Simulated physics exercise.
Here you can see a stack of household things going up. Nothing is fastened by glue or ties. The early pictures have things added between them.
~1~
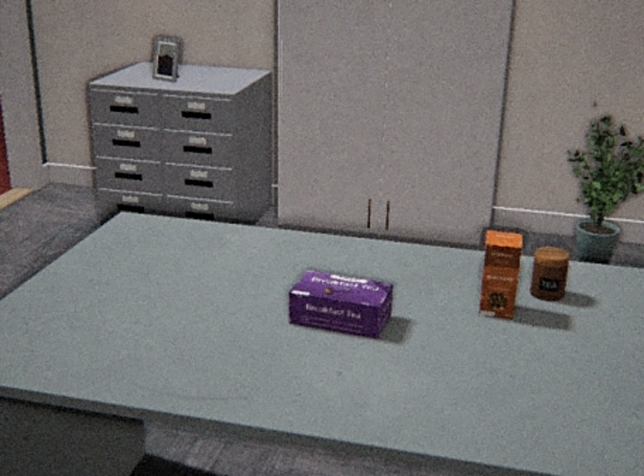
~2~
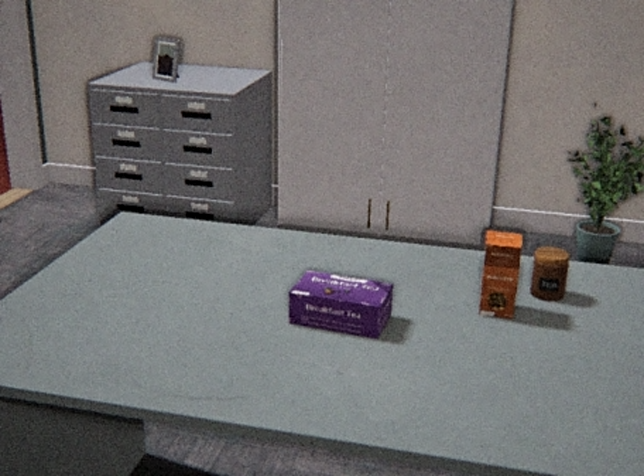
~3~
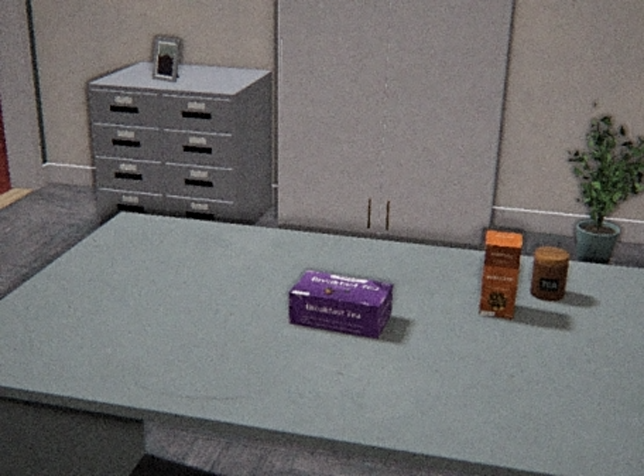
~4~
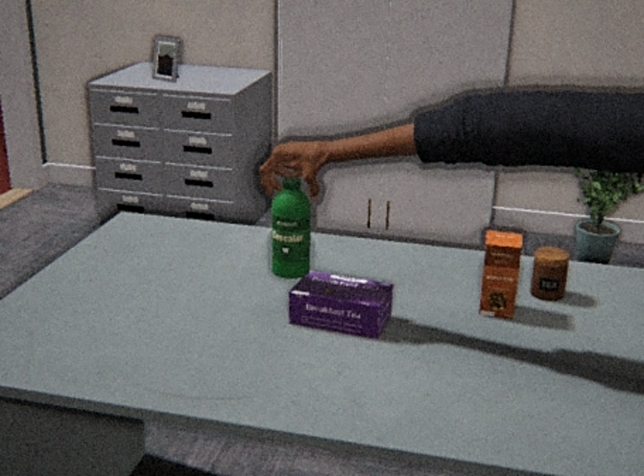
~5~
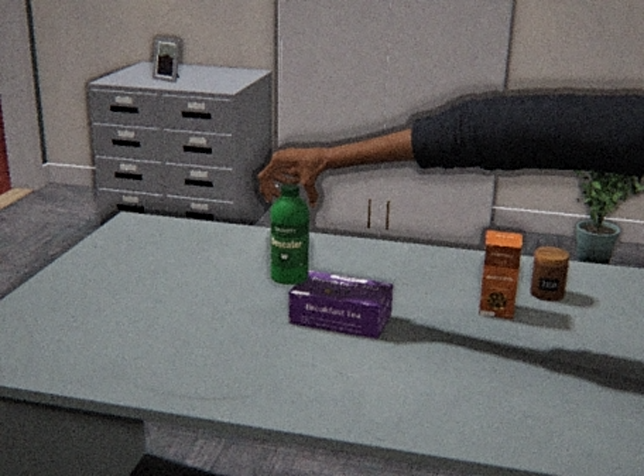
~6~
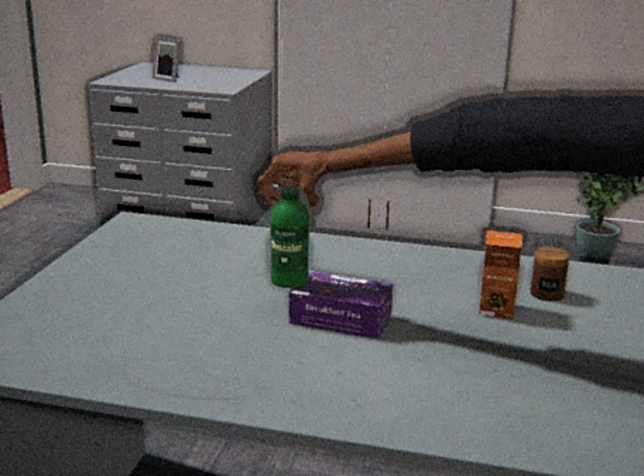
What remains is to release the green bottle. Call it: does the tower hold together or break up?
It breaks up.
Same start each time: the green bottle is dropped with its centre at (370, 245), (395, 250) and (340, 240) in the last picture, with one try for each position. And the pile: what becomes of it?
Well, in the first case it stays steady, in the second it tumbles down, and in the third it stays steady.
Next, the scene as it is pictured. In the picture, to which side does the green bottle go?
Looks like it moves off to the left.
Then, 0.40 s later than the last frame, green bottle now fallen.
Then, 0.50 s later than the last frame, things are still on the move.
Then, 1.40 s later than the last frame, nothing new.
When it is over, fallen, green bottle; the other 3 as before. End places, in pixels of the last picture, green bottle near (234, 288). The pile gives way.
